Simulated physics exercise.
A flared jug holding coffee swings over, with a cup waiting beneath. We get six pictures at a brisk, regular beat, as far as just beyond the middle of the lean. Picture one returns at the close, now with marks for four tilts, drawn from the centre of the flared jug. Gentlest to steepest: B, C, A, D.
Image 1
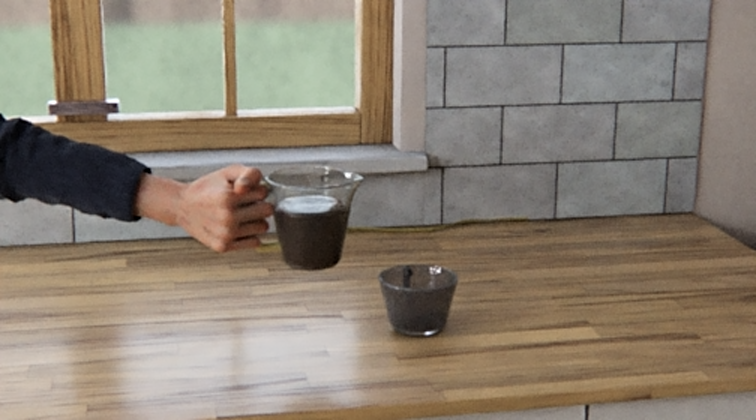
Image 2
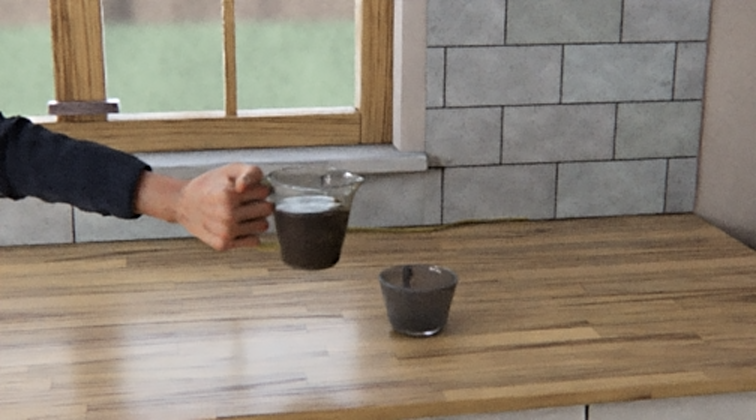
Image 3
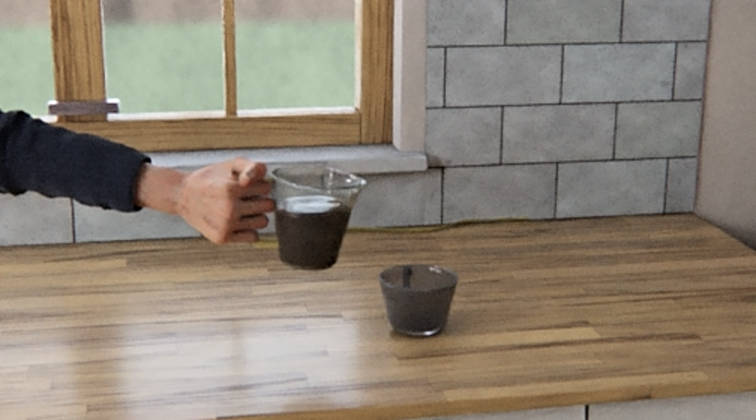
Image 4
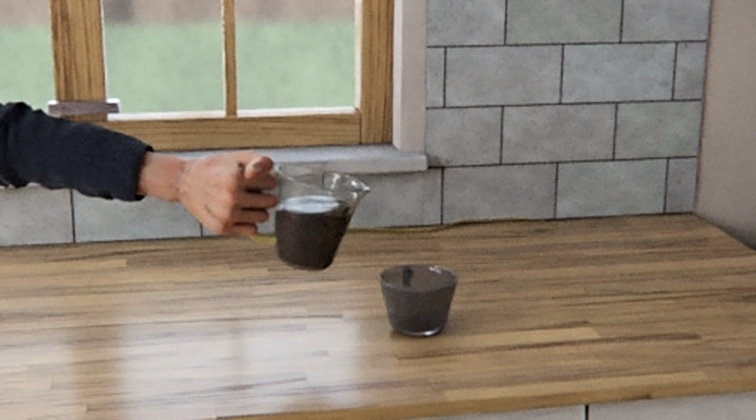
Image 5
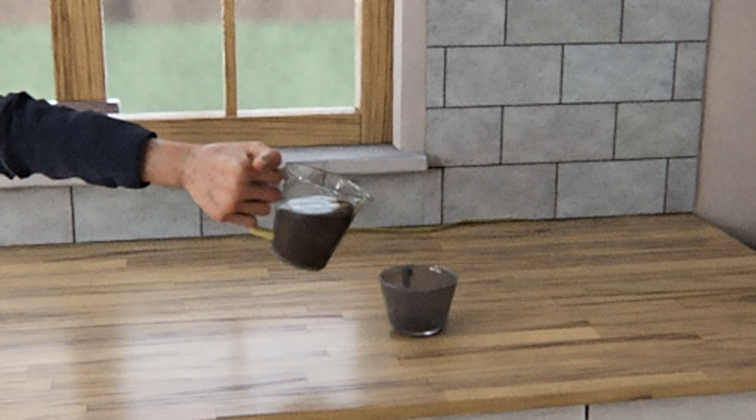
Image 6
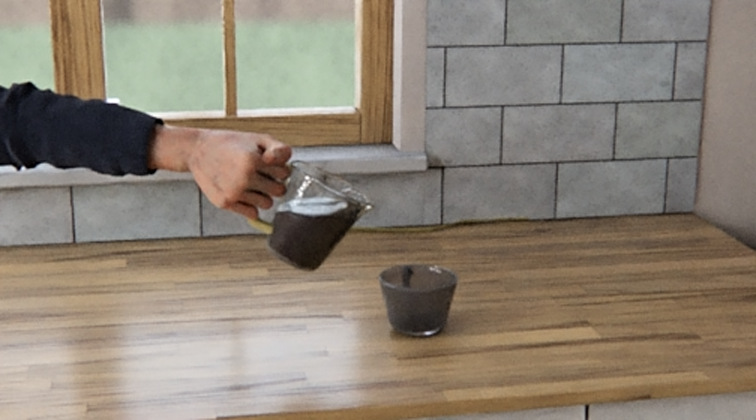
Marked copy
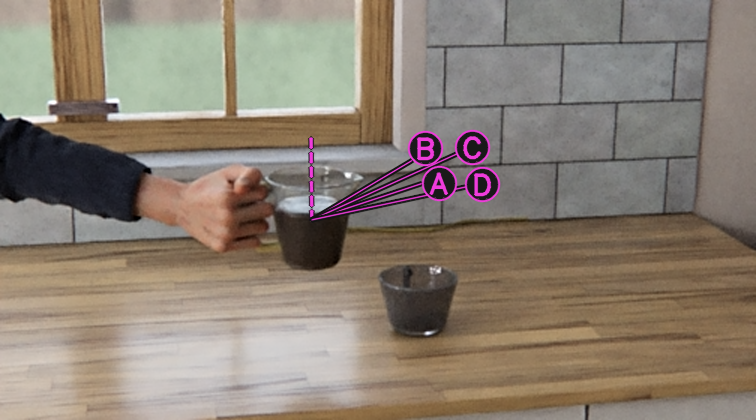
On a wooden kitchen counter by a window, a hand in a dark sleeve held a glass jug of coffee above a small cup, then gradually tilted it to the right, with nothing leaving it.
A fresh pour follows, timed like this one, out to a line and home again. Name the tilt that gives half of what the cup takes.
It is B.
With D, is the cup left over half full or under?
Over.
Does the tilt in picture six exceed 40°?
No, it does not.
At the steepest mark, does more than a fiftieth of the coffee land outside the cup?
Yes.
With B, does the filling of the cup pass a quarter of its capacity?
Yes, clearly.
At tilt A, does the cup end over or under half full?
Over.
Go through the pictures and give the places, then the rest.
The first picture shows upright, lip at (362, 178); rim of the cup round (418, 276); nothing has left yet.
The second picture shows upright, lip at (363, 179); nothing has left yet.
The third picture shows tipped about 6°, lip at (365, 183); nothing has left yet.
The fourth picture shows tipped about 12°, lip at (369, 189); nothing has left yet.
The fifth picture shows tipped about 20°, lip at (372, 197); nothing has left yet.
The sixth picture shows tipped about 28°, lip at (374, 205); nothing has left yet.
On the marked copy, A at (421, 183); B at (412, 160); C at (457, 153); D at (465, 186).
Choosing A, the cup ends with about 83 % of what it can hold.
Choosing B, the cup ends with about 51 % of what it can hold.
Choosing C, the cup ends with about 67 % of what it can hold.
Choosing D, the cup ends with about 84 % of what it can hold; 12 % of the coffee is spilt.
